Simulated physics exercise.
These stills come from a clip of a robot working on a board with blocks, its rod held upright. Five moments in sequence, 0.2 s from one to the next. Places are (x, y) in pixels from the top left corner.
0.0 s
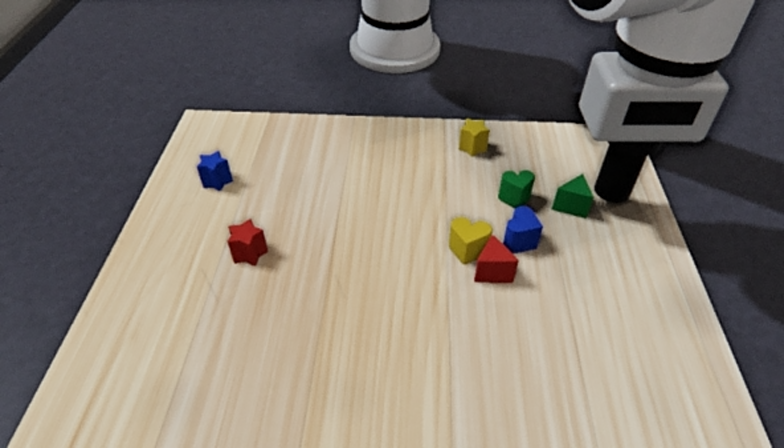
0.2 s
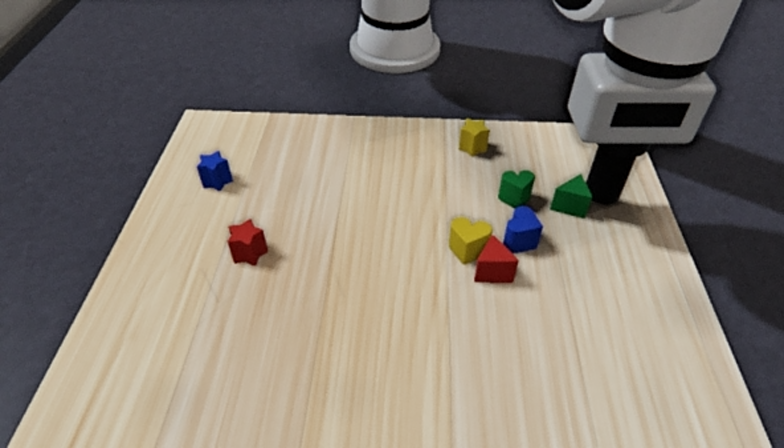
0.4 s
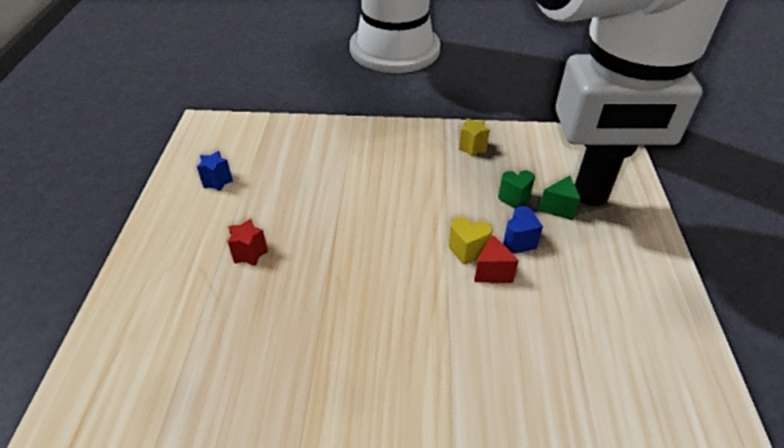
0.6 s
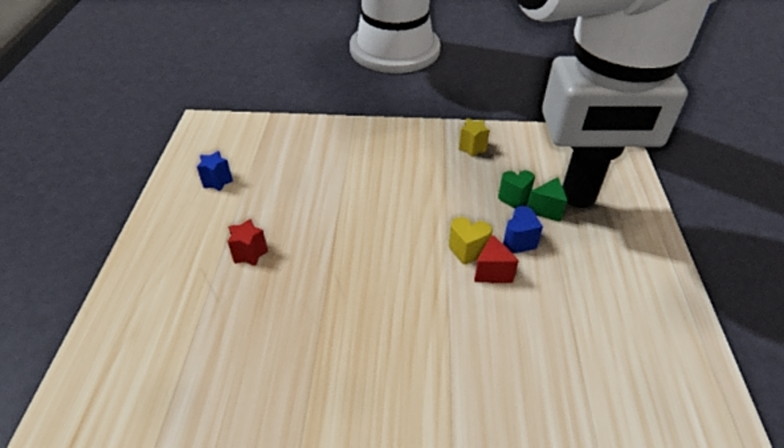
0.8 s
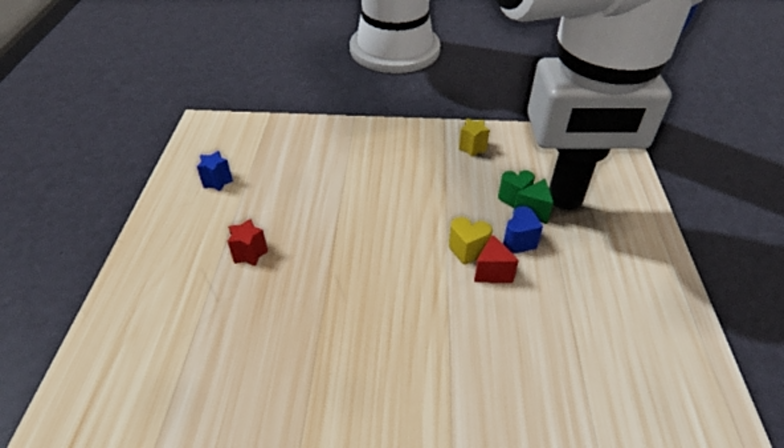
A robot arm with a black rod moves left across a light wooden board, reaching the green triangular block and pushing it a short way left to the green heart block, while the other colored blocks stay still.
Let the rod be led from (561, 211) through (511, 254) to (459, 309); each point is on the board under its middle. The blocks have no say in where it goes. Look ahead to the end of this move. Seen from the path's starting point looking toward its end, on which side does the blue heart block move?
The shift is rightward.
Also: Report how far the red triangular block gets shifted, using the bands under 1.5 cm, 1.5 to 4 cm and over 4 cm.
It travels more than 4 cm.
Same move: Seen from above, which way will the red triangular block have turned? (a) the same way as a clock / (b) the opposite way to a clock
(b)
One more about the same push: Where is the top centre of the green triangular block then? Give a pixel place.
I think it will end close to (512, 197).
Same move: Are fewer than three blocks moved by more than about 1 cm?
I believe not.
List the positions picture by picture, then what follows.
In the first picture, tip of the rod at (612, 192), middles of tops, yellow heart block at (471, 228), red triangular block at (497, 251), blue heart block at (525, 219), green triangular block at (578, 185).
In the second picture, rod at (602, 193), nothing pushed.
In the third picture, rod at (590, 195), green triangular block at (565, 187).
In the fourth picture, rod at (578, 196), green triangular block at (552, 188).
In the fifth picture, rod at (565, 198), yellow heart block at (471, 228), red triangular block at (497, 251), blue heart block at (525, 219), green triangular block at (539, 190).
One third of the way, rod at (531, 226); blue heart block at (506, 228), turned 15° anticlockwise; green triangular block at (512, 197), turned 40° clockwise.
Two thirds of the way, rod at (496, 260); yellow heart block at (442, 232), turned 75° clockwise; red triangular block at (477, 277), turned 70° anticlockwise; blue heart block at (463, 255); green triangular block at (512, 197), turned 45° clockwise.
At the end, rod at (461, 296); yellow heart block at (439, 234), turned 95° clockwise; red triangular block at (454, 315), turned 50° anticlockwise; blue heart block at (432, 268), turned 55° clockwise; green triangular block at (512, 197), turned 45° clockwise.
